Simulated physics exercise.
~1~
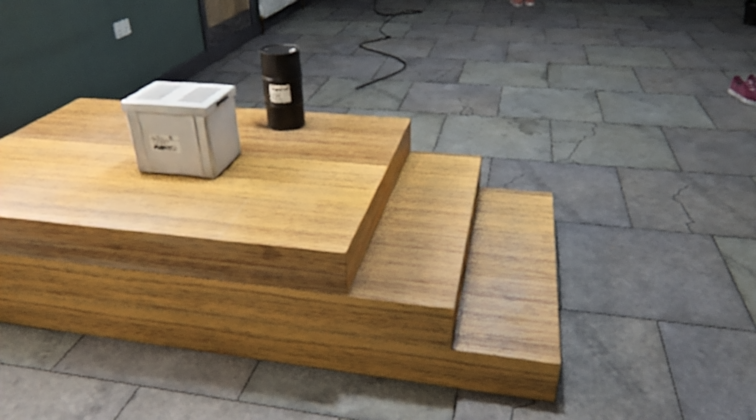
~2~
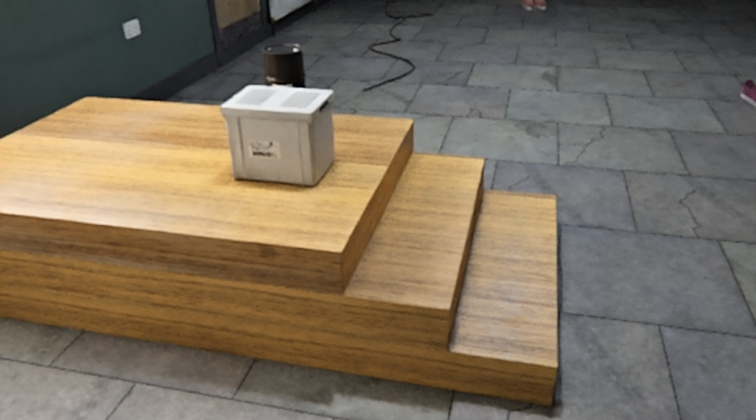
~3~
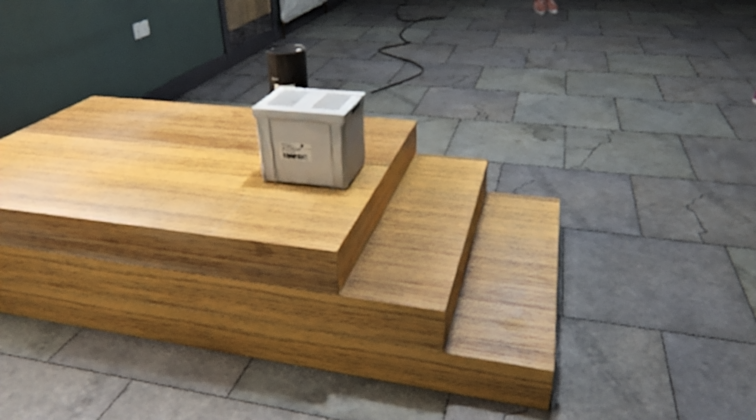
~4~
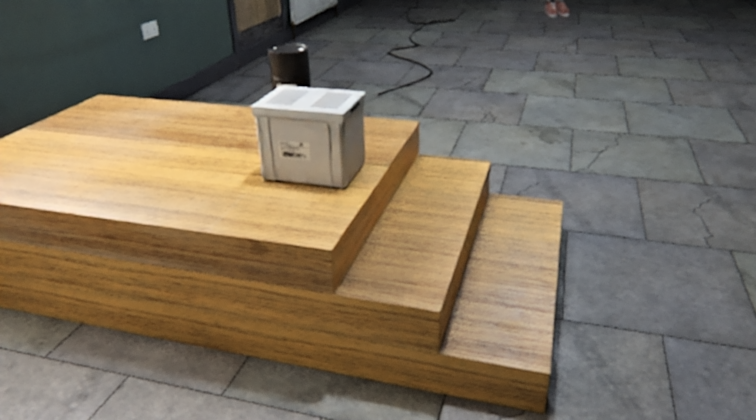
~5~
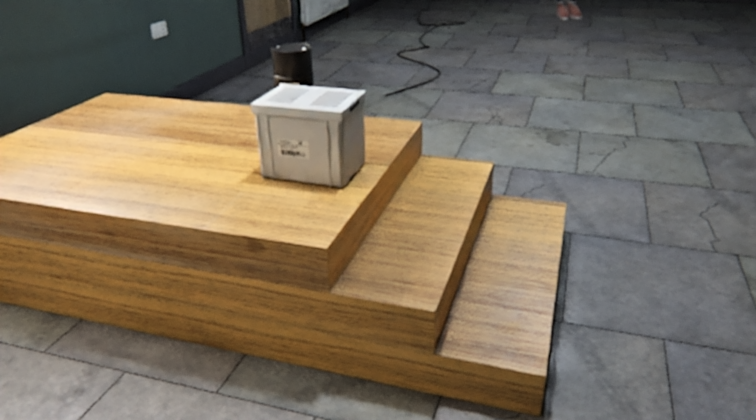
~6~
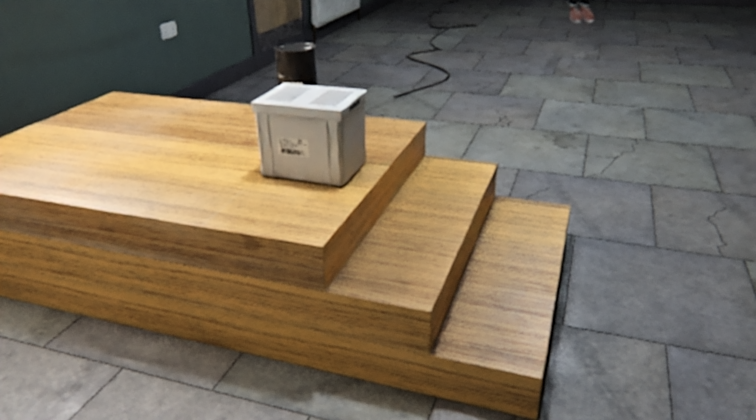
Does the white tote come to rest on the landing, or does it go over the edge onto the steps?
The white tote comes to rest on the landing, short of the steps.
